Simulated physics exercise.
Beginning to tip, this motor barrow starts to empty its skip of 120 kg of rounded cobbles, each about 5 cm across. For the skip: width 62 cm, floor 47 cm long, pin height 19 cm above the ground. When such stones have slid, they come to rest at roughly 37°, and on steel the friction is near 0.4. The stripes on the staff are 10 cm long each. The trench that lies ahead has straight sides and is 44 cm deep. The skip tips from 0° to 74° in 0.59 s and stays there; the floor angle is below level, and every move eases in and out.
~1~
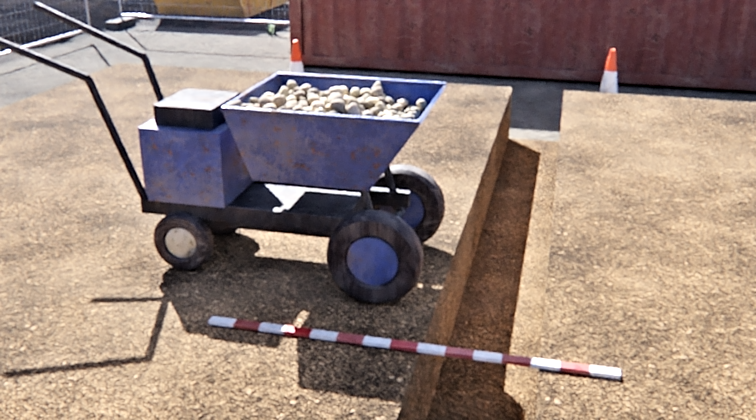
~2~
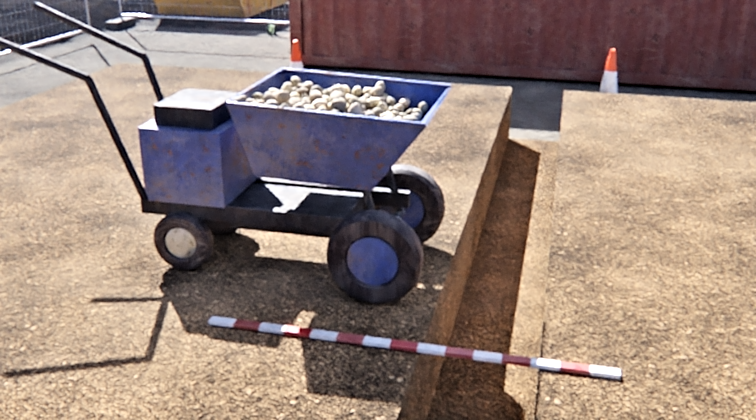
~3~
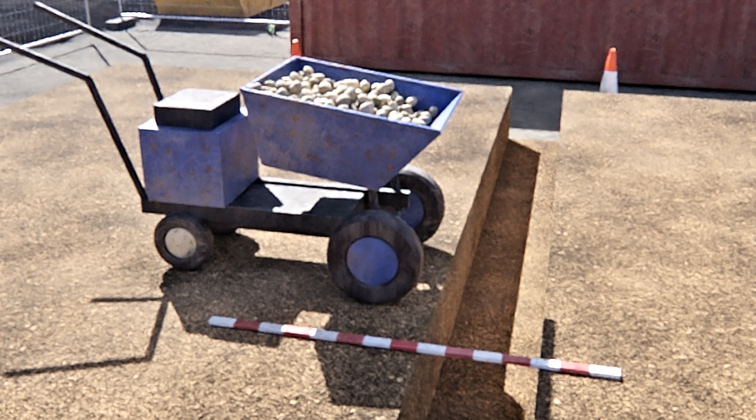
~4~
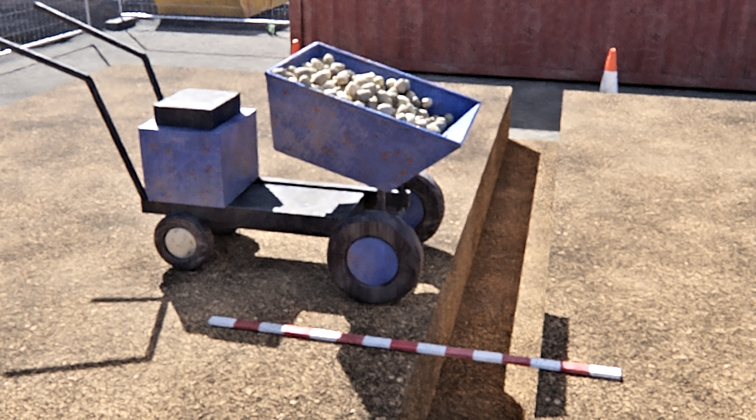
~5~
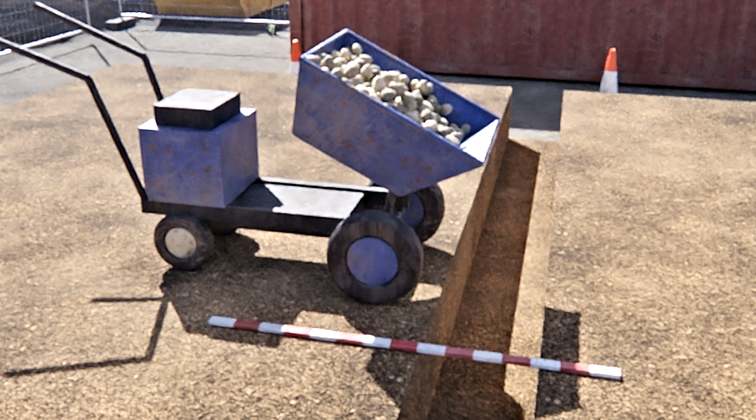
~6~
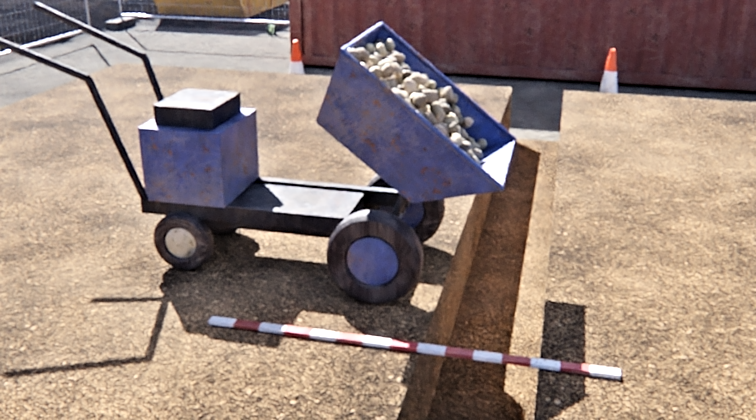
A blue motor barrow stood still beside a narrow trench, its skip full of pale rounded stones, while the skip's left end rose steadily and its front lip swung right, leaving it steeply tilted.
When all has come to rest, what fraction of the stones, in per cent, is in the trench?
At the end about 18 per cent of the stones are there.
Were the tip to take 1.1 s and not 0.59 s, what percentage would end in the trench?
In that case some 35 per cent.
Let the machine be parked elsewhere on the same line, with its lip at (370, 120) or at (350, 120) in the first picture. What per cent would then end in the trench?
First place: Near 50%; second place: Near 70%.
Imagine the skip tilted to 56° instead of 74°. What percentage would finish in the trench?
I'd guess some 10 in a hundred.
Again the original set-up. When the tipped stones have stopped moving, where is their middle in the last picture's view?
Middle at around (629, 292), I'd say.
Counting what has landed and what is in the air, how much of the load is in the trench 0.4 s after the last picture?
0 per cent, give or take.
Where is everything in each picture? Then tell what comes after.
The skip is at 0°, its lip at (419, 123); the top of the load is at (315, 93), in the first picture.
The skip is at 2°, its lip at (425, 126); the top of the load is at (305, 91), in the second picture.
Lip at (440, 133), floor tilted 8°, highest stones at (309, 82), in the third picture.
The skip is at 16°, its lip at (461, 145); the top of the load is at (323, 68), in the fourth picture.
The skip is at 27°, its lip at (483, 165); the top of the load is at (349, 57), in the fifth picture.
Lip at (502, 189), floor tilted 38°, highest stones at (376, 50), in the sixth picture.
Then, 0.1 s after the last picture the floor is at 62°, 100 % in the skip; the foremost stones are at (515, 210).
Then, 0.4 s after the last picture the floor is at 74°, 55 % in the skip, 2 % in the trench, 43 % past the trench; the foremost stones are at (637, 300).
Then, 0.7 s after the last picture the floor is at 74°, 10 % in the skip, 6 % in the trench, 84 % past the trench; the foremost stones are past the picture's edge.
Then, 2.7 s after the last picture the floor is at 74°, 0 % in the skip, 18 % in the trench, 82 % past the trench; the foremost stones are past the picture's edge.
